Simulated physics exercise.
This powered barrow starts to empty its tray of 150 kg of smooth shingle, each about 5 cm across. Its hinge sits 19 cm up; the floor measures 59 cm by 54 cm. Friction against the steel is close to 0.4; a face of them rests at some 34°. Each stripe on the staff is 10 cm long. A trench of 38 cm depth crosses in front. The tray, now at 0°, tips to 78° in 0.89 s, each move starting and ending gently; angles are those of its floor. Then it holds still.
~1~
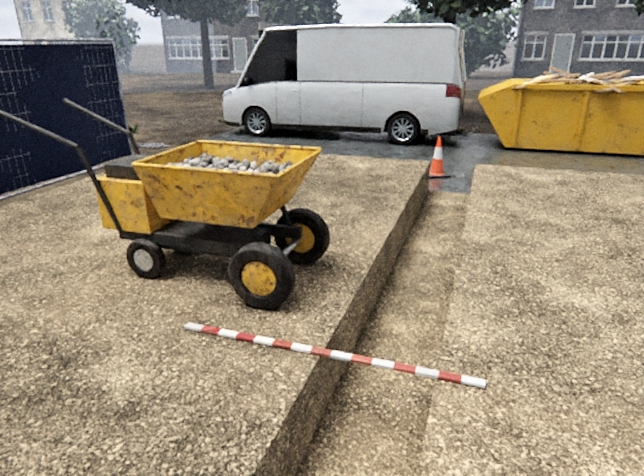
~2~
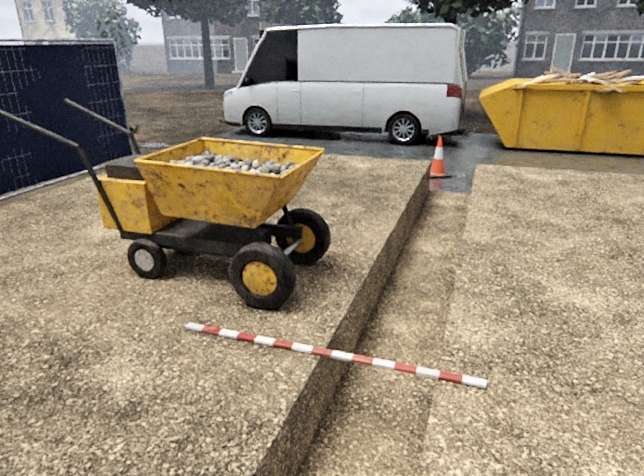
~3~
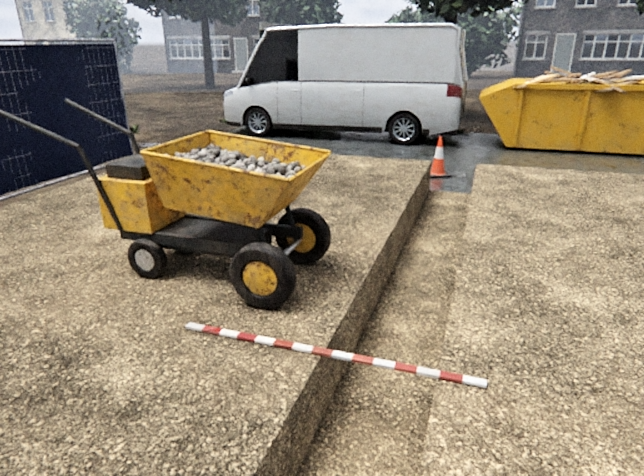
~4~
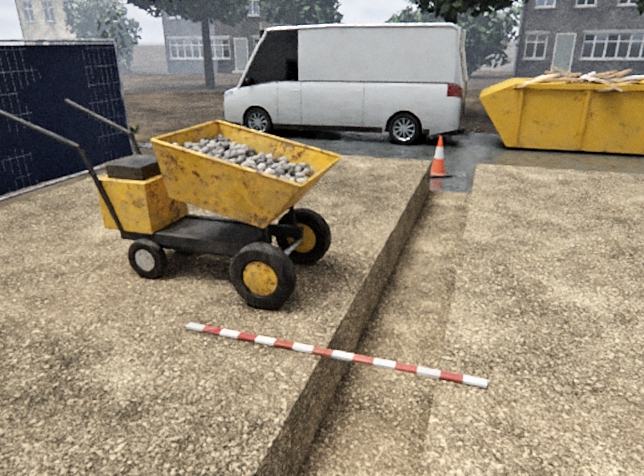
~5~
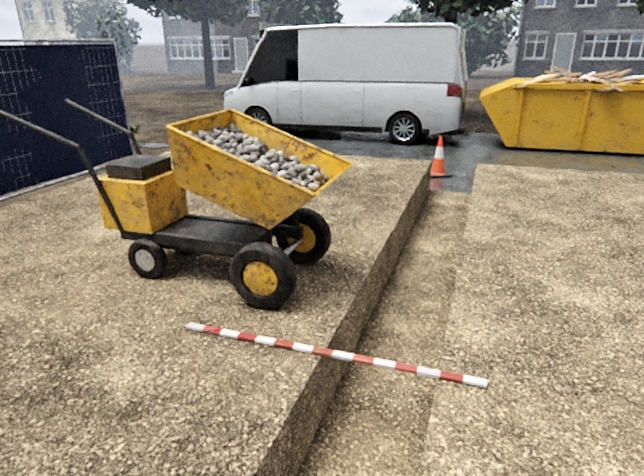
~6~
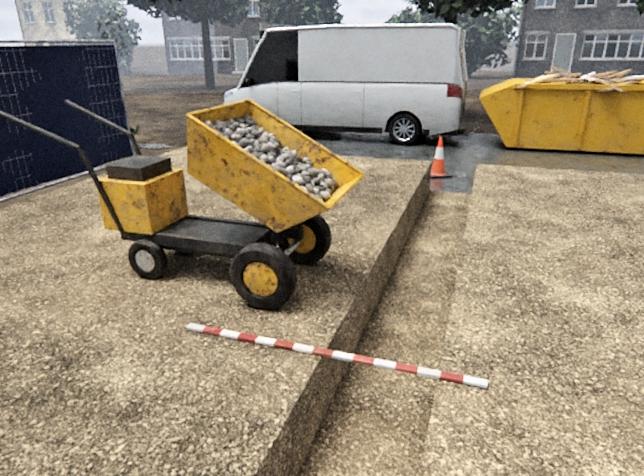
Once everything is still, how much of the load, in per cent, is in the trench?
Roughly 90 per cent ends in the trench.
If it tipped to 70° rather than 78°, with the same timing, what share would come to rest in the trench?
It would be near 85 per cent.
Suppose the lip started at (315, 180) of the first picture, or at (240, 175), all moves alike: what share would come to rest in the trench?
First some 40, then 100 per cent.
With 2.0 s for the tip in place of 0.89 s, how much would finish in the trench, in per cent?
In that case some 100 per cent.
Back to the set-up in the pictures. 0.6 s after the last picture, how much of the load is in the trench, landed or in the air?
Some 45 per cent.
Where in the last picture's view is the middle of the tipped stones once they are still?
Around (415, 350).
Then, 0.3 s after the last picture the floor is at 66°, 100 % in the tray; the foremost stones are at (371, 249).
Then, 0.6 s after the last picture the floor is at 78°, 51 % in the tray, 47 % in the trench, 2 % past the trench; the foremost stones are at (466, 309).
Then, 1.0 s after the last picture the floor is at 78°, 14 % in the tray, 77 % in the trench, 10 % past the trench; the foremost stones are at (610, 334).
Then, 2.9 s after the last picture the floor is at 78°, 0 % in the tray, 90 % in the trench, 10 % past the trench; the foremost stones are past the picture's edge.
